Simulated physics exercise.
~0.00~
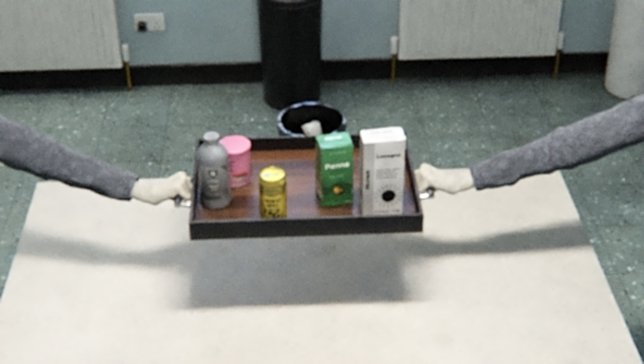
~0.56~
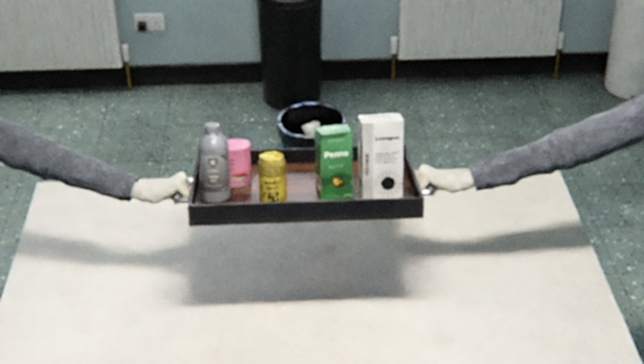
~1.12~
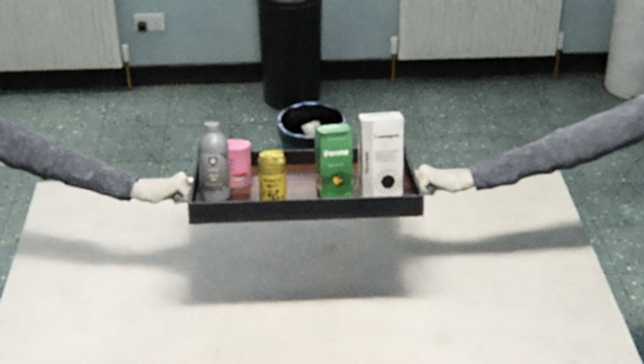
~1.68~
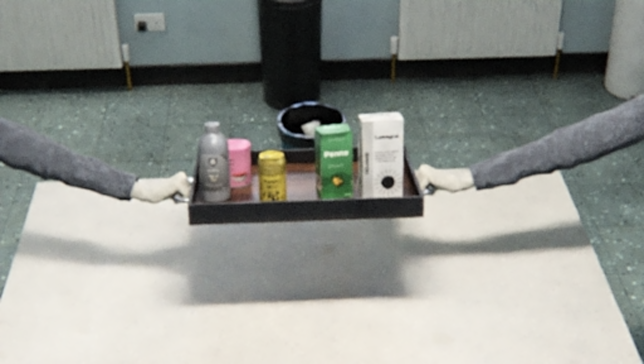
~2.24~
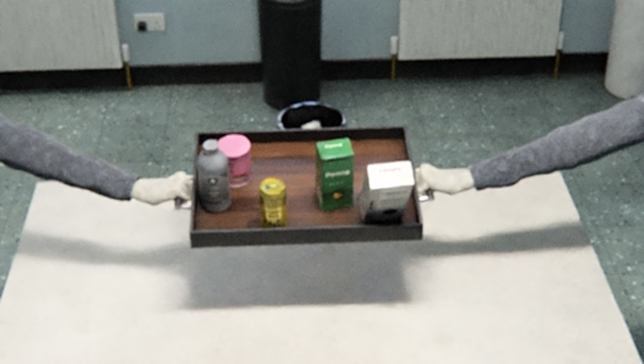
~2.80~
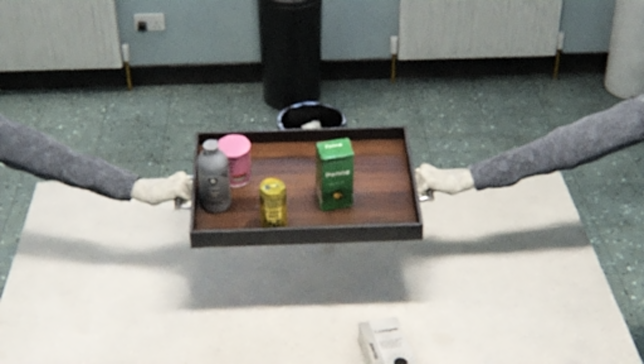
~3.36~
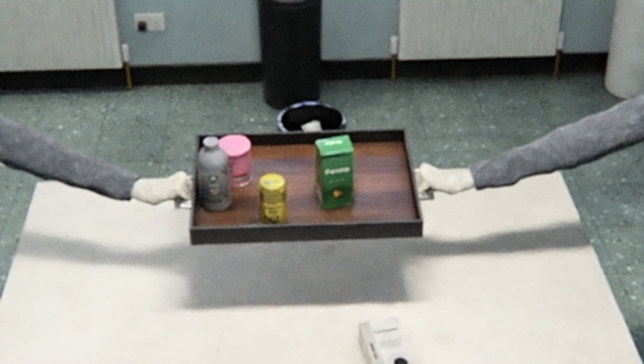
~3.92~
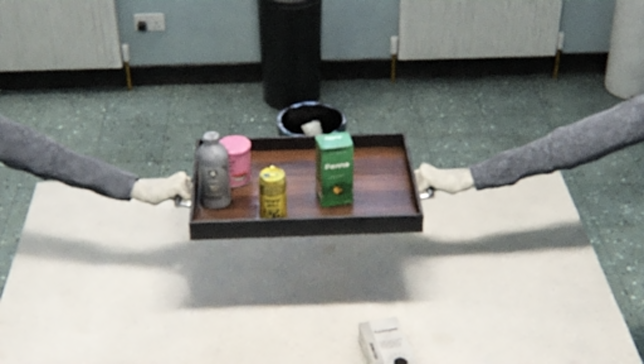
In a room with a green floor and pale radiators, seen from the front and slightly above, two grey-sleeved arms hold a dark tray over a cream table. On it stand a grey bottle and pink tin at left, a yellow can near the middle, and a green carton and white packet at right. The hands tip the tray's far edge down and hold it there while everything stays put. Then they tilt it toward the viewer, and the white packet leaves the tray, landing on its side on the table. The tray swings back to level with the other four still upright.
